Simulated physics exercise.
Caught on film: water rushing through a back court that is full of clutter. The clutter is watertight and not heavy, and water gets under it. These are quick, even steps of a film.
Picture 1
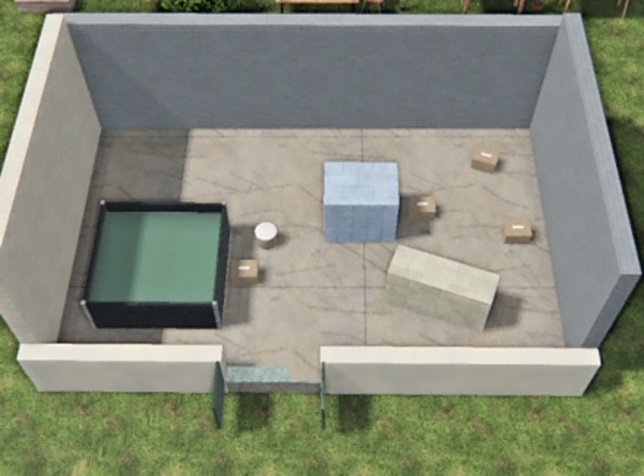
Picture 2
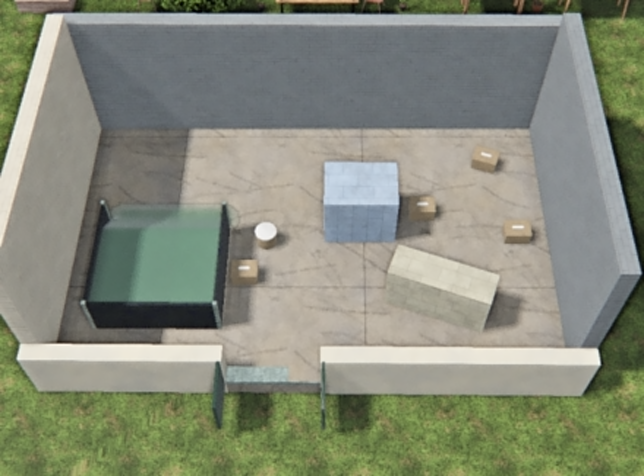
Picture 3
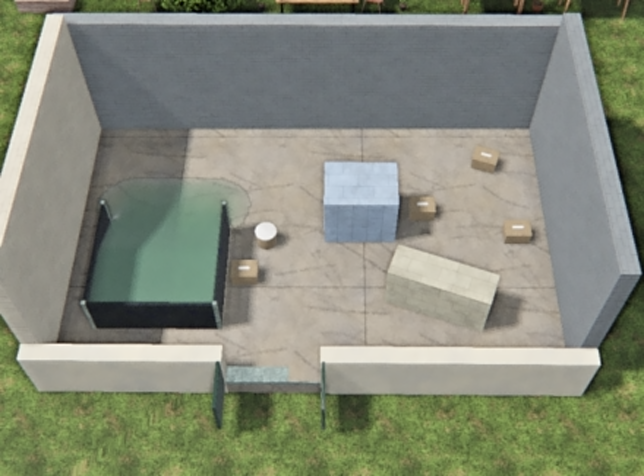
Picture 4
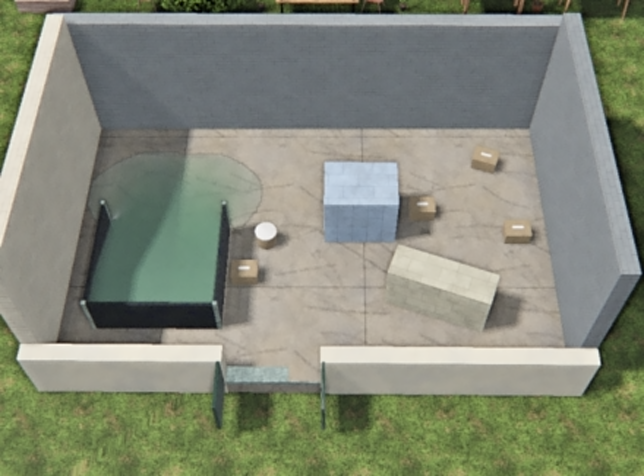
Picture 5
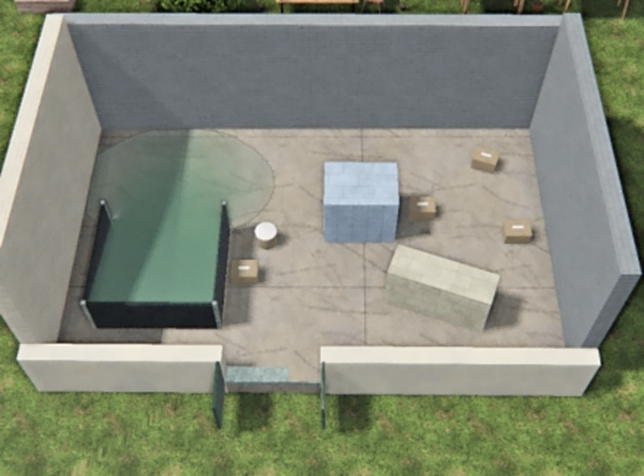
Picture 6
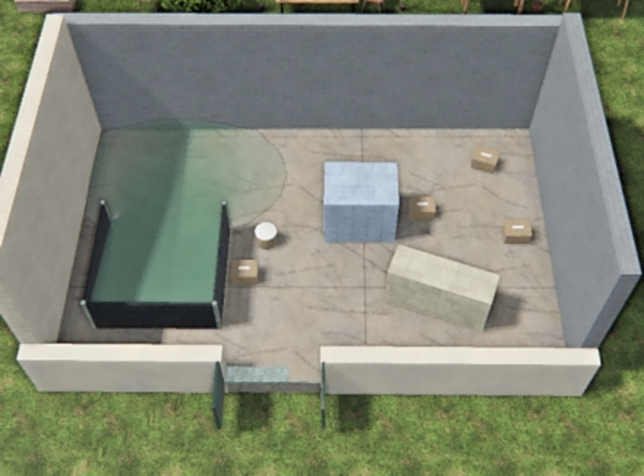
Green water held in a dark-walled tank at the left of a walled courtyard, seen from high above, is released as the tank's back panel drops away. A pale blue block stands near the centre, with a beige block to its right, a small white-topped drum and scattered brown boxes around them. The water spreads in a thin, rounded sheet toward the back wall, while the blocks, boxes and camera stay still.
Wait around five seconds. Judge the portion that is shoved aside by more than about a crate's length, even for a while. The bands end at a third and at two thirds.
Share: Between one and two thirds.
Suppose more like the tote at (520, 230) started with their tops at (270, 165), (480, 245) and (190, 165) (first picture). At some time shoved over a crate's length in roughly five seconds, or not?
As listed: Moved that far, never so far, pushed that far.
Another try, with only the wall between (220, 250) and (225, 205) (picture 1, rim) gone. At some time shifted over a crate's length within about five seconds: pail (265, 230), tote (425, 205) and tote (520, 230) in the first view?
One after the other: Pushed that far, short of that, swept aside.
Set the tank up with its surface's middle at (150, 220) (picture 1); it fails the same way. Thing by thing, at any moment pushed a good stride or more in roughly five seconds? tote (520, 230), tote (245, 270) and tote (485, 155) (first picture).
One after the other: That far or more, less than that, that far or more.
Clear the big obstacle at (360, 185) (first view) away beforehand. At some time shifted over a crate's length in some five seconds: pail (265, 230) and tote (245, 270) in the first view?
In that order: Less than that, never so far.
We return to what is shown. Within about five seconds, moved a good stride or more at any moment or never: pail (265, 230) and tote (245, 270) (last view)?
In that order: Never so far, less than that.
A moment on, 0 of 5 are well off their spots; 0 afloat.
Next, 0 of 5 are well off their spots; 0 afloat.
Later, 1 of 5 are well off their spots; 1 afloat.
In the end, 2 of 5 are well off their spots, and 2 have been at some point; 2 afloat.
